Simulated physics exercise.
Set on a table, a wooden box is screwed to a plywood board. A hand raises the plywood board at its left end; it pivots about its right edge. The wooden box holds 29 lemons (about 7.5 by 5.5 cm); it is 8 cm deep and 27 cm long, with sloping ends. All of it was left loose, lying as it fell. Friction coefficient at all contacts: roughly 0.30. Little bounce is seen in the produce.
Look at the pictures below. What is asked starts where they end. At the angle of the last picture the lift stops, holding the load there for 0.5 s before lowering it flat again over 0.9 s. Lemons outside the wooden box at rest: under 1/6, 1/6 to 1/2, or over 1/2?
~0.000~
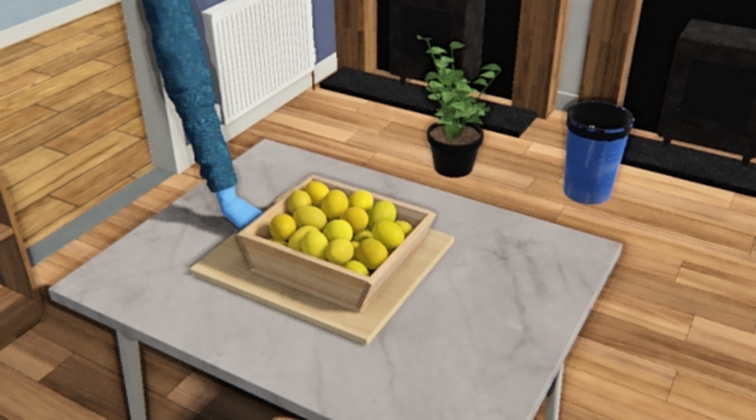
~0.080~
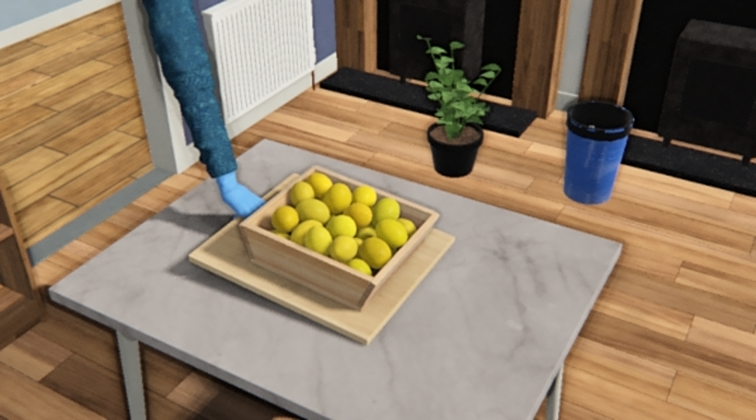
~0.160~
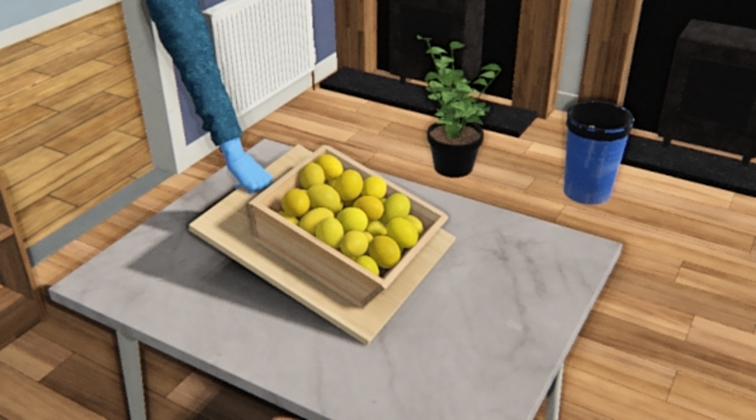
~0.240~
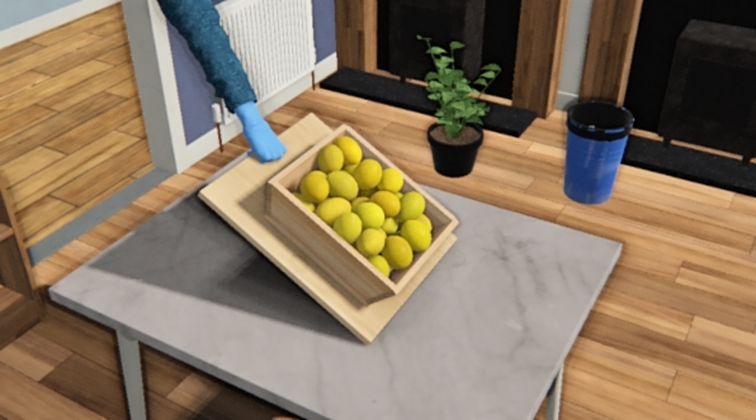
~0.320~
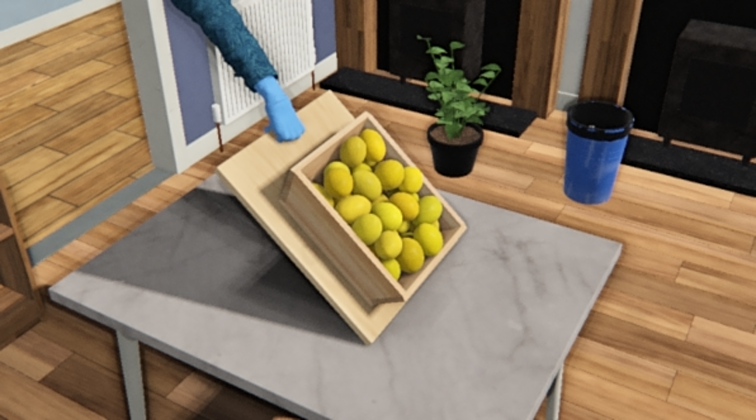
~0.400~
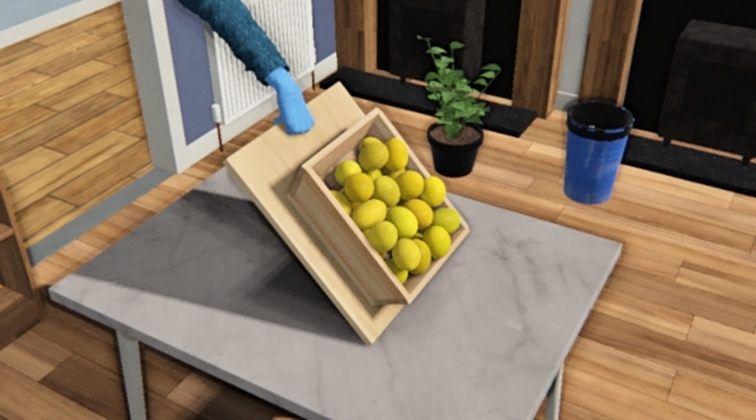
1/6 to 1/2.
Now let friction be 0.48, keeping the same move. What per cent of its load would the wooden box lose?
In that case the wooden box sheds 40 per cent of its load.
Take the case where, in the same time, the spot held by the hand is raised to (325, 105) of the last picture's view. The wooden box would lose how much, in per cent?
The wooden box would shed 70 percent of its load.
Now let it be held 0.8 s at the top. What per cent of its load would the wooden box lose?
The wooden box would shed 30 percent of its load.
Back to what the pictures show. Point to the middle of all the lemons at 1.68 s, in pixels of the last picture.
Roughly (381, 250).
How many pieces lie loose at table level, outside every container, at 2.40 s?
The number is some 8.
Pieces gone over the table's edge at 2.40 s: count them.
I'd estimate some 2 at that moment.
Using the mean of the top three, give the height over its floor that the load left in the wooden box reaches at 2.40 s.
12 cm or thereabouts.
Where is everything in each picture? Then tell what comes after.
In the first frame (we follow the rim corner now nearest the camera), wooden box at (368, 279); tilt 0°; nothing out yet.
Wooden box at (372, 280); tilt 5°, in the second frame.
Wooden box at (382, 282); tilt 16°, in the third frame.
Wooden box at (395, 288); tilt 30°, in the fourth frame.
Wooden box at (404, 294); tilt 41°, in the fifth frame.
Wooden box at (408, 297); tilt 46°; nothing out yet, in the sixth frame.
After 0.72 s, tilt 46°; 7 of 29 out of the wooden box.
After 1.12 s, tilt 39°; 9 of 29 out of the wooden box.
After 1.68 s, tilt 2°; 9 of 29 out of the wooden box.
Outcome (at 2.40 s), 9 of 29 out of the wooden box. Asked share, 9 of 29, 31 per cent.
